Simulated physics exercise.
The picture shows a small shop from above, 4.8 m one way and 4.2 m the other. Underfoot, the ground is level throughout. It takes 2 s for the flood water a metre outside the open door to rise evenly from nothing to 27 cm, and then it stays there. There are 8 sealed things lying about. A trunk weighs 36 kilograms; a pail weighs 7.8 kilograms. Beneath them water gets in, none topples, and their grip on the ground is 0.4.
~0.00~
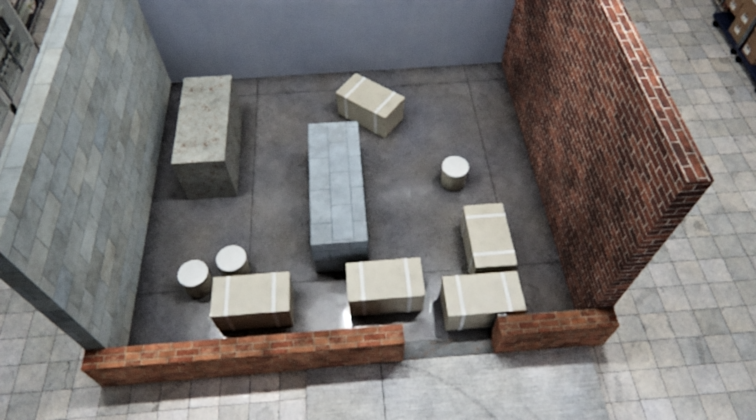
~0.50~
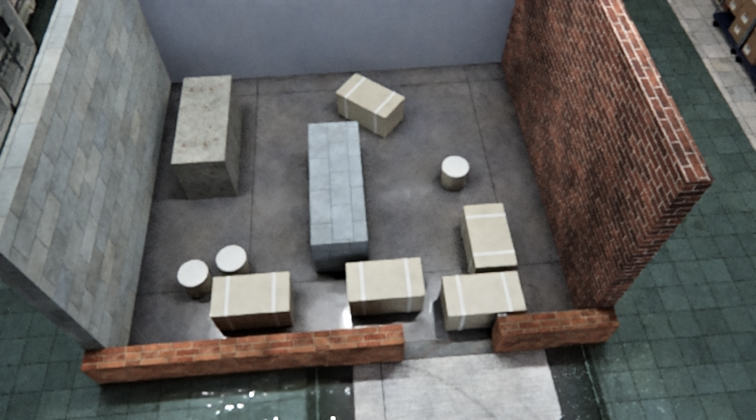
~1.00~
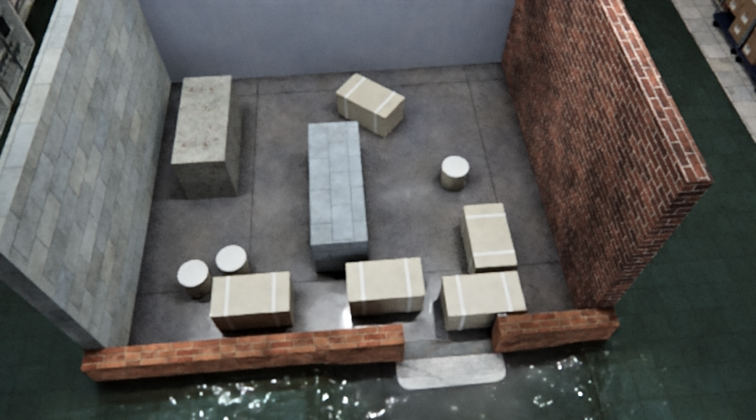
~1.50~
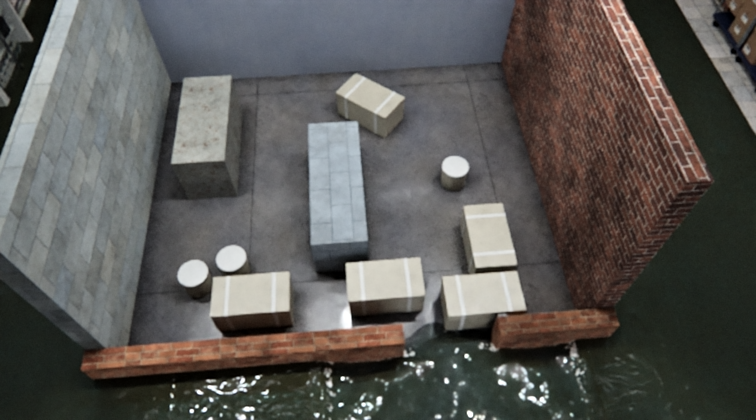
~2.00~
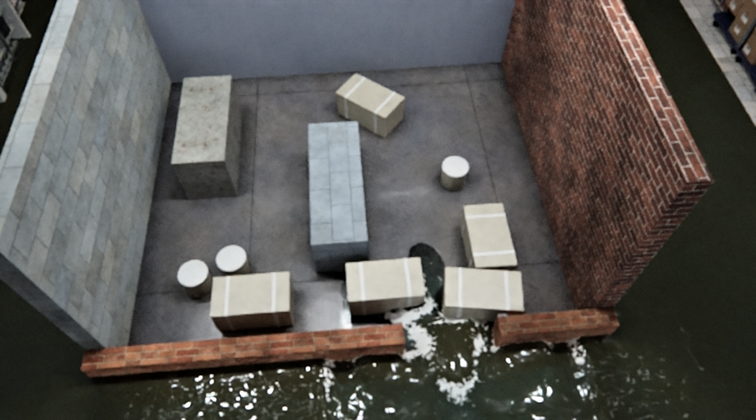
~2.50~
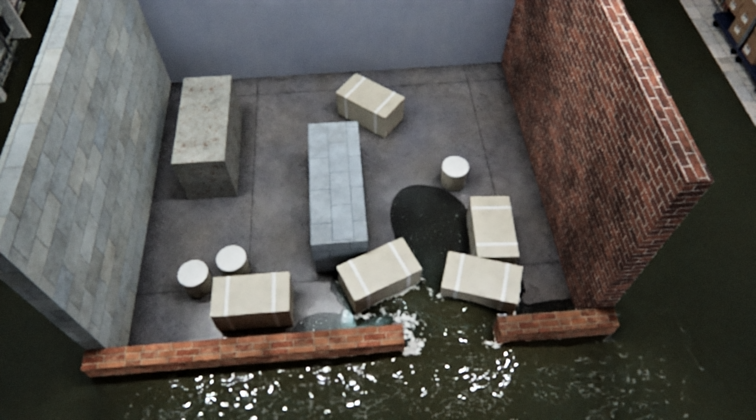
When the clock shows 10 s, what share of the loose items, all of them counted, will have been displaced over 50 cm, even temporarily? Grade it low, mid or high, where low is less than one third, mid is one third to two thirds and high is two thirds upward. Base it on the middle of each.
Grade: Mid.
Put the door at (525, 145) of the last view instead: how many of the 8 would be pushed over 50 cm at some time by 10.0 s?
You'd get 4 in that case.
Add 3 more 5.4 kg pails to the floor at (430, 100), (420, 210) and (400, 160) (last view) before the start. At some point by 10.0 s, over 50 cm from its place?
Above the limit, then above the limit, then above the limit.
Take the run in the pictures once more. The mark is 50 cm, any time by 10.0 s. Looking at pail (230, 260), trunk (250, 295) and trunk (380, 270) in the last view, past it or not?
Result, in order: Stayed within / stayed within / stayed within.
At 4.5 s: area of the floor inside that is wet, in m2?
Wet area: Approx. 10.5 m2.
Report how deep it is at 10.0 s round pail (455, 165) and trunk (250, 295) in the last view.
13 and 6 cm.
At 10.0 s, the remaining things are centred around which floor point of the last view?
Mean position approx. (285, 188).
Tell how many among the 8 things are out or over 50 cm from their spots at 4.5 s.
By that point, 2.
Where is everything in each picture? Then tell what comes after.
The first picture shows a trunk at (483, 293) rests on the ground; a trunk at (385, 279) rests on the ground; water covers 0.0 m2; 0 of 8 have shifted.
The second picture shows a trunk at (483, 293), on the bottom; a trunk at (385, 279) rests on the ground; water covers 0.0 m2; 0 of 8 have shifted.
The third picture shows a trunk at (483, 293), on the bottom; a trunk at (385, 279) rests on the ground; 0.0 m2 under water; 0 of 8 have shifted.
The fourth picture shows a trunk at (483, 293) rests on the ground; a trunk at (385, 279), on the bottom; water covers 0.1 m2; 0 of 8 have shifted.
The fifth picture shows a trunk at (484, 288), on the bottom, 5 cm from its start; a trunk at (385, 279) rests on the ground; 0.5 m2 under water; 1 of 8 have shifted.
The sixth picture shows a trunk at (482, 277), on the bottom, 19 cm from its start; a trunk at (379, 268) rests on the ground, 14 cm from its start; water covers 2.2 m2; 3 of 8 have shifted.
After 3.5 s 2 of 8 are over 50 cm from their spots; 0 afloat.
After 4.5 s 2 of 8 are over 50 cm from their spots; 0 afloat.
After 7.0 s 3 of 8 are over 50 cm from their spots; 3 afloat.
After 10.0 s 4 of 8 are over 50 cm from their spots, and 4 have been at some point; 4 afloat.
